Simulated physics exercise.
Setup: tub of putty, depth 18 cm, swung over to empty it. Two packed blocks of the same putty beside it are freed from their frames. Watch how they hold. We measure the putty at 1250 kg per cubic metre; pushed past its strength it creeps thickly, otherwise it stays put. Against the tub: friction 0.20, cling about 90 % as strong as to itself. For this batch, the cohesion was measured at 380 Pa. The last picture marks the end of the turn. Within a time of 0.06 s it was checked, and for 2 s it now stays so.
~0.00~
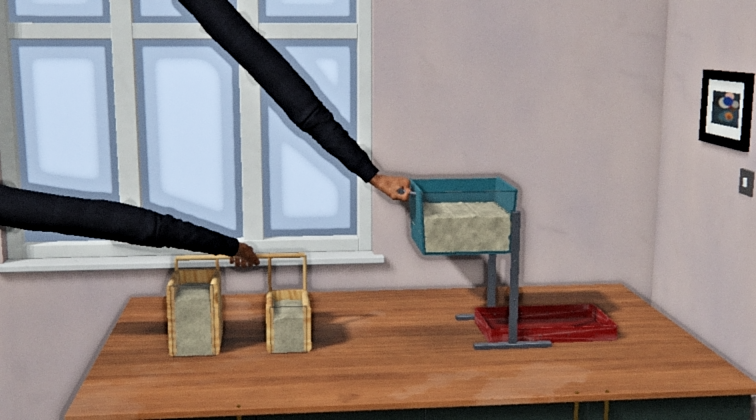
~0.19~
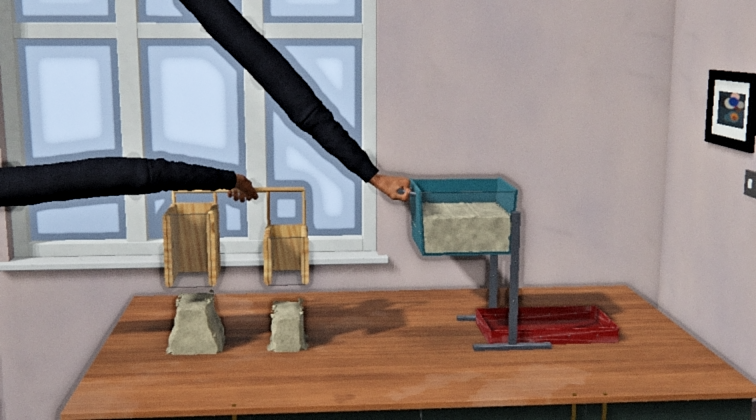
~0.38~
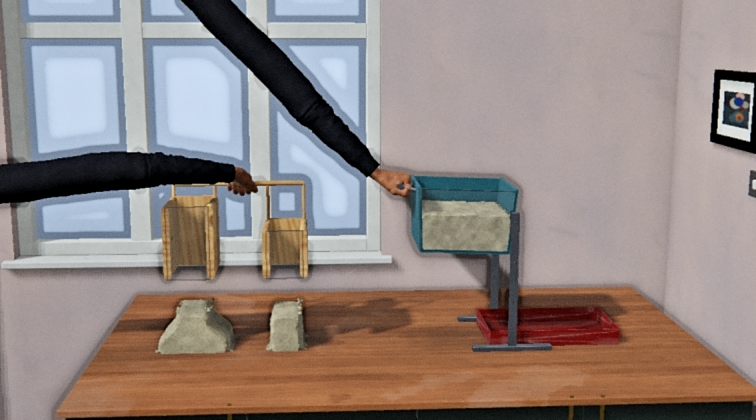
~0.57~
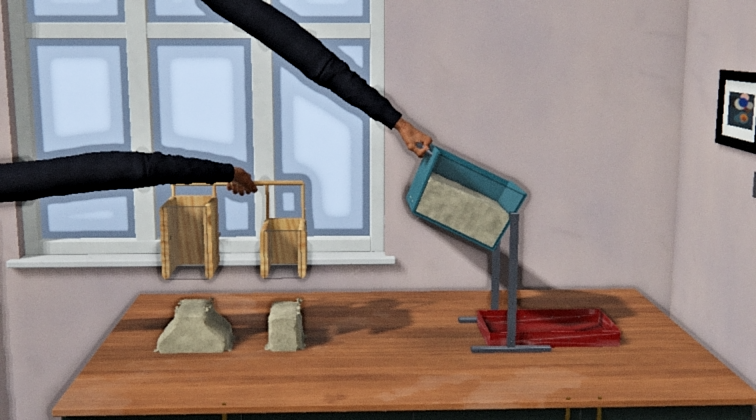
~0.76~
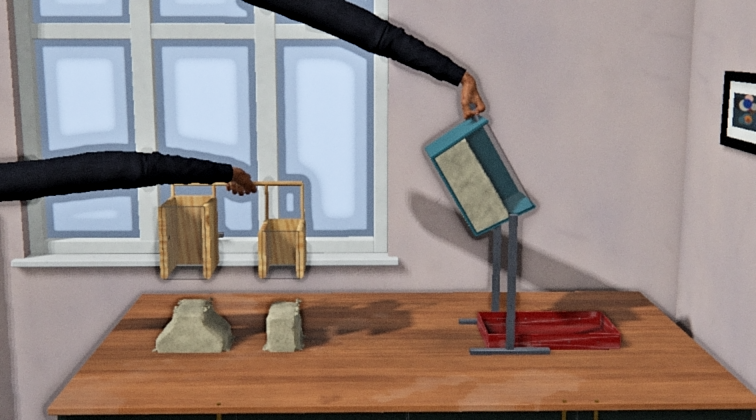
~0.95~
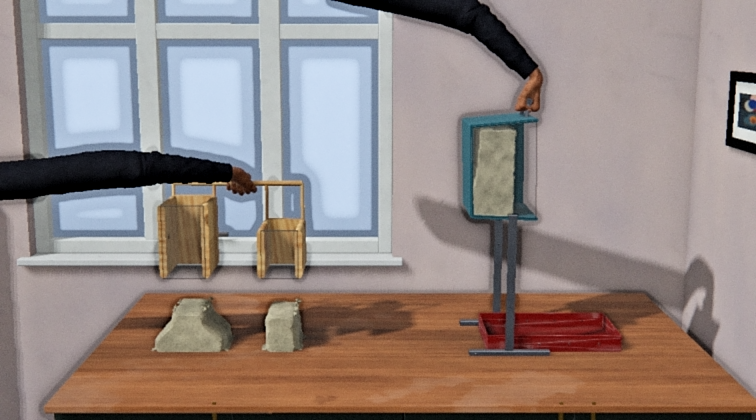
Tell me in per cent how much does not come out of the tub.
Something like 47 per cent stays in.
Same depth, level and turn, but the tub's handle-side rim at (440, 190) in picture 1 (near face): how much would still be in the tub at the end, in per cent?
I'd say around 55 percent would remain in the tub at the end.
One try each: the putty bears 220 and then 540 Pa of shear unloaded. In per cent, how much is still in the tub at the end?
In order: Around 40 % and around 55 %.
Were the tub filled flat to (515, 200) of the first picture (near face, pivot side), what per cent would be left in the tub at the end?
That gives some 35 %.
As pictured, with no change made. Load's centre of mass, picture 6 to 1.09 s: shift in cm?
It has moved close to 7 cm.
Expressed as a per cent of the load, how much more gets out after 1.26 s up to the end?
It works out to some 3 per cent of the load.
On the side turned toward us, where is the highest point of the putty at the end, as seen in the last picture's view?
The highest point sits at around (489, 188).
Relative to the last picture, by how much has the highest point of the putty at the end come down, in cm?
17 cm.
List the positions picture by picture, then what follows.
In the first frame, handle-side rim at (422, 192), tilt 0 degrees; highest point of the putty at (477, 216); test blocks 18 cm, 12 cm high (left to right).
In the second frame, handle-side rim at (422, 192), tilt 0 degrees; highest point of the putty at (477, 217); test blocks 15 cm, 11 cm high (left to right).
In the third frame, handle-side rim at (422, 188), tilt 2 degrees; highest point of the putty at (428, 214); test blocks 12 cm, 11 cm high (left to right).
In the fourth frame, handle-side rim at (440, 153), tilt 26 degrees; highest point of the putty at (433, 180); test blocks 12 cm, 11 cm high (left to right).
In the fifth frame, handle-side rim at (488, 123), tilt 60 degrees; highest point of the putty at (464, 141); test blocks 12 cm, 11 cm high (left to right).
In the sixth frame, handle-side rim at (537, 122), tilt 88 degrees; highest point of the putty at (486, 130); test blocks 12 cm, 11 cm high (left to right).
By 1.09 s, the tub is at 88 degrees and holds 96 %.
By 1.26 s, the tub is at 88 degrees and holds 50 %.
By 1.43 s, the tub is at 88 degrees and holds 47 %.
By 1.60 s, the tub is at 88 degrees and holds 47 %.
By 2.95 s, at the end, the tub is at 88 degrees and holds 47 %.
